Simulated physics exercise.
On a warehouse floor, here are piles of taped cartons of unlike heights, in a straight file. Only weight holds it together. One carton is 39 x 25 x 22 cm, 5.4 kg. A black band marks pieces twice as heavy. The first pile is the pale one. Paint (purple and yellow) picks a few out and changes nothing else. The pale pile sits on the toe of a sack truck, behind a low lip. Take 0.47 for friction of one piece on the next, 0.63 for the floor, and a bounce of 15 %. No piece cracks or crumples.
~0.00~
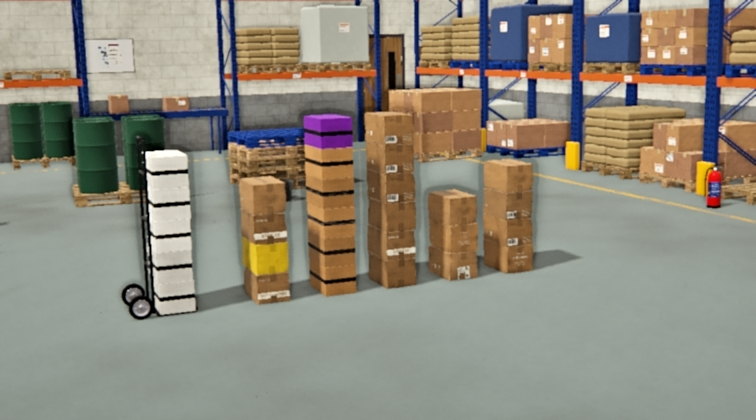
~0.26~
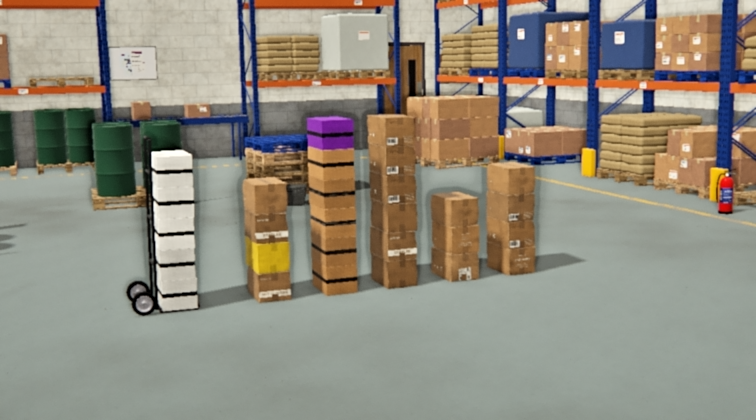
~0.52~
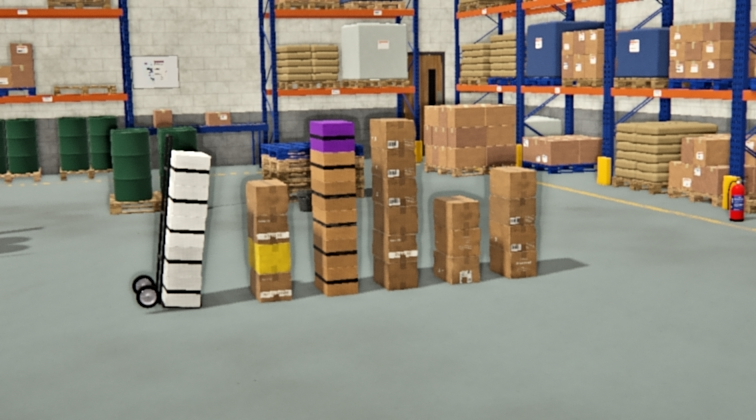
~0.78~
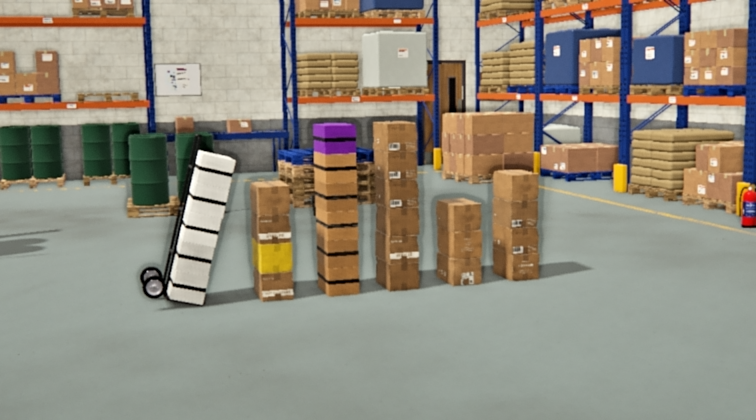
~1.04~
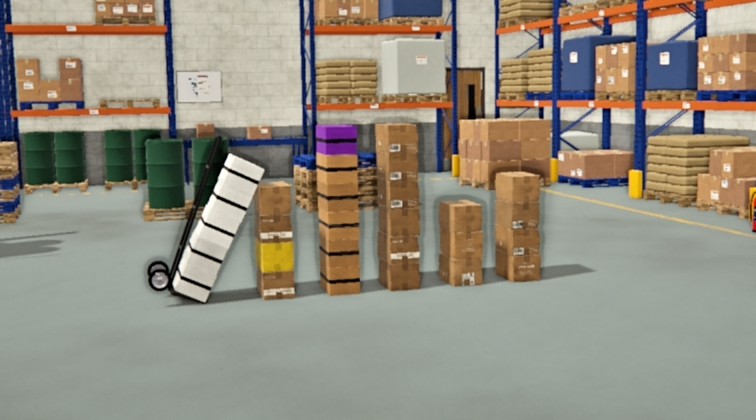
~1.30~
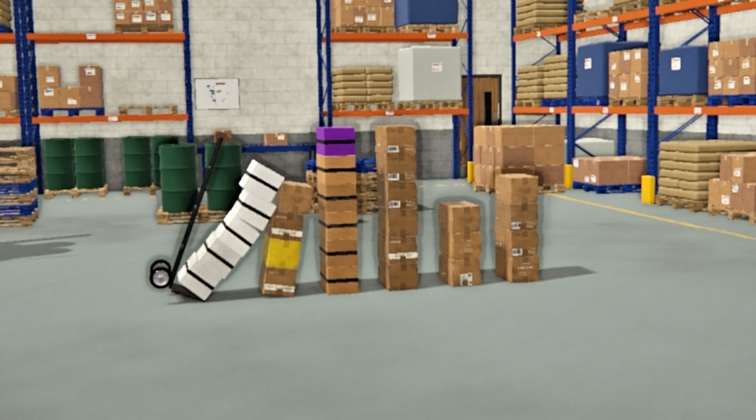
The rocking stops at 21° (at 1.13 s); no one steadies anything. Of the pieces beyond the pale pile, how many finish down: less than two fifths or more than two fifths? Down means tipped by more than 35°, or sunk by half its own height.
Upwards of two fifths of them.
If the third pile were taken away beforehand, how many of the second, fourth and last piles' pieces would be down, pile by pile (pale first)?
Then second 4, fourth 5, last 4.
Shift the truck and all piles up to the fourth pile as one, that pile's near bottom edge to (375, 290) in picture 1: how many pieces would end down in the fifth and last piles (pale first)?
Then fifth 2, last 3.
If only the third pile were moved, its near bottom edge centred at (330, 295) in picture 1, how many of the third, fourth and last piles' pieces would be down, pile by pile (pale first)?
In that case third 6, fourth 5, last 3.
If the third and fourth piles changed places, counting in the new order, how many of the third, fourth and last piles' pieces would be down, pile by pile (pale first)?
Then third 6, fourth 6, last 3.
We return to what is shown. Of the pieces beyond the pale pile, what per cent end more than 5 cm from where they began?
Shifted: 100 per cent.
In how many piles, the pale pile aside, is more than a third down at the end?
5 of them.
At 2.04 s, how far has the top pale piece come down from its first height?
Some 40 cm lower.
By 2.04 s, 5 of the pale pile down; 2 of the 23 other cartons down; yellow carton tilted 43°; purple carton tilted 21°.
By 2.74 s, 5 of the pale pile down; 18 of the 23 other cartons down; purple carton on its side; yellow carton tilted 42°, 10 cm lower.
When it is over (4.1 s), 5 of the pale pile down; 23 of the 23 other cartons down; purple carton on its side; yellow carton tilted 42°, 10 cm lower. That is 100 per cent. In pixels of the last frame, middles, purple carton near (517, 233), yellow carton near (318, 262).
